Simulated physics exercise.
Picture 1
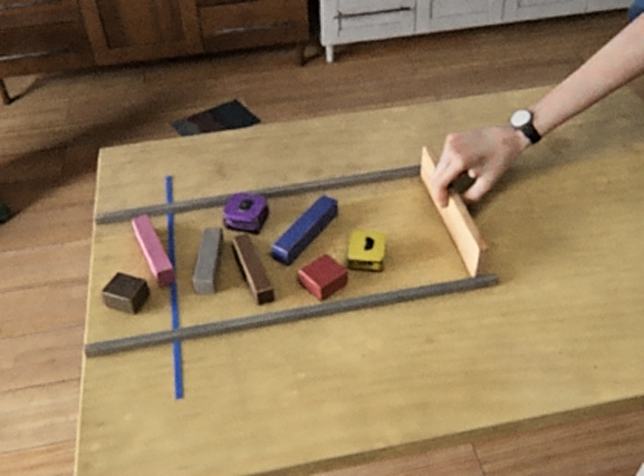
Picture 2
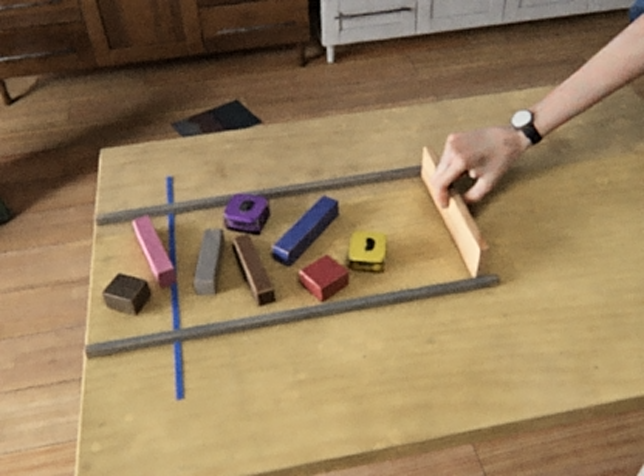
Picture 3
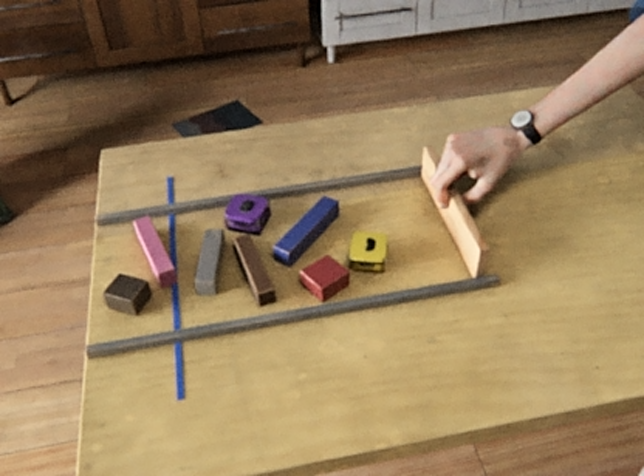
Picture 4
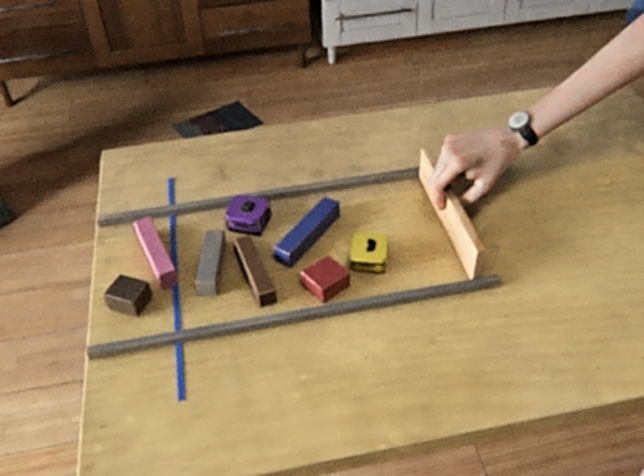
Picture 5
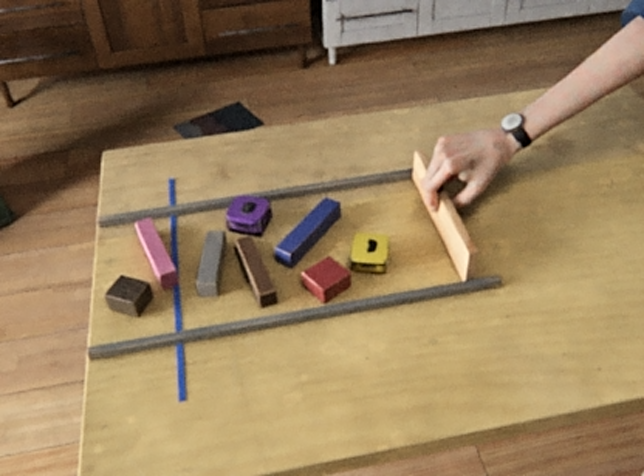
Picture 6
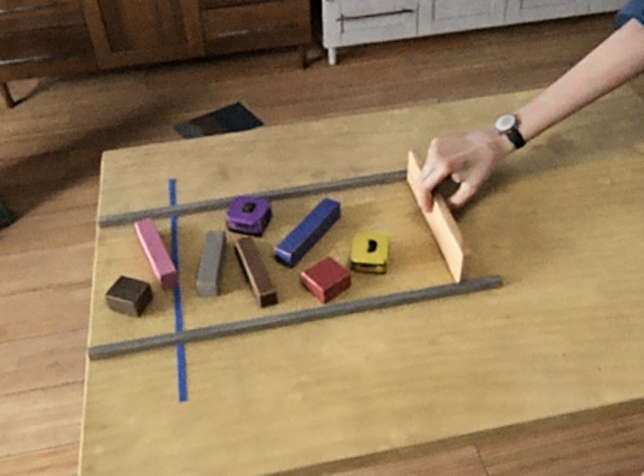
In this clip, a hand holds an upright wooden board between two grey rails on a table and slides it slightly left, while the assorted coloured blocks and bars lying near a blue tape line stay essentially still.
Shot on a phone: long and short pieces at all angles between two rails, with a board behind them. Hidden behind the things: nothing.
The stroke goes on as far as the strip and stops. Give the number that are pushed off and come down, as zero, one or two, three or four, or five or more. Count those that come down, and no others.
Fallen: A single one or a pair.
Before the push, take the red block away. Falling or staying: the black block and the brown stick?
The black block is gone, the brown stick is still there.
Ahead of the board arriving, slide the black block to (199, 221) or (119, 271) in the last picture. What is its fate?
First place: It does not drop; second place: It goes off the edge.
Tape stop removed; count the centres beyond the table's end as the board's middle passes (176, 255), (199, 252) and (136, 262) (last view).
The counts would come out as 1, 0 and 4.
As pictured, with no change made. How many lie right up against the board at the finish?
The number is 3.
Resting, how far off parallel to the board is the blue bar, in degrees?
Out of line by around 25°.
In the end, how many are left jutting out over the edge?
3, I think.
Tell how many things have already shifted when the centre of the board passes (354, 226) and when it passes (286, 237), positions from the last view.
First position 2; second position 6.
Soon after, none off yet; black block at rest near (129, 296); pink bar at rest near (157, 253); grey bar at rest near (213, 263).
Then, none off yet; black block at rest near (129, 296); pink bar moved a little near (145, 253); grey bar moved a little near (177, 263).
At rest, the number that fall off is one or two; fallen, black block.
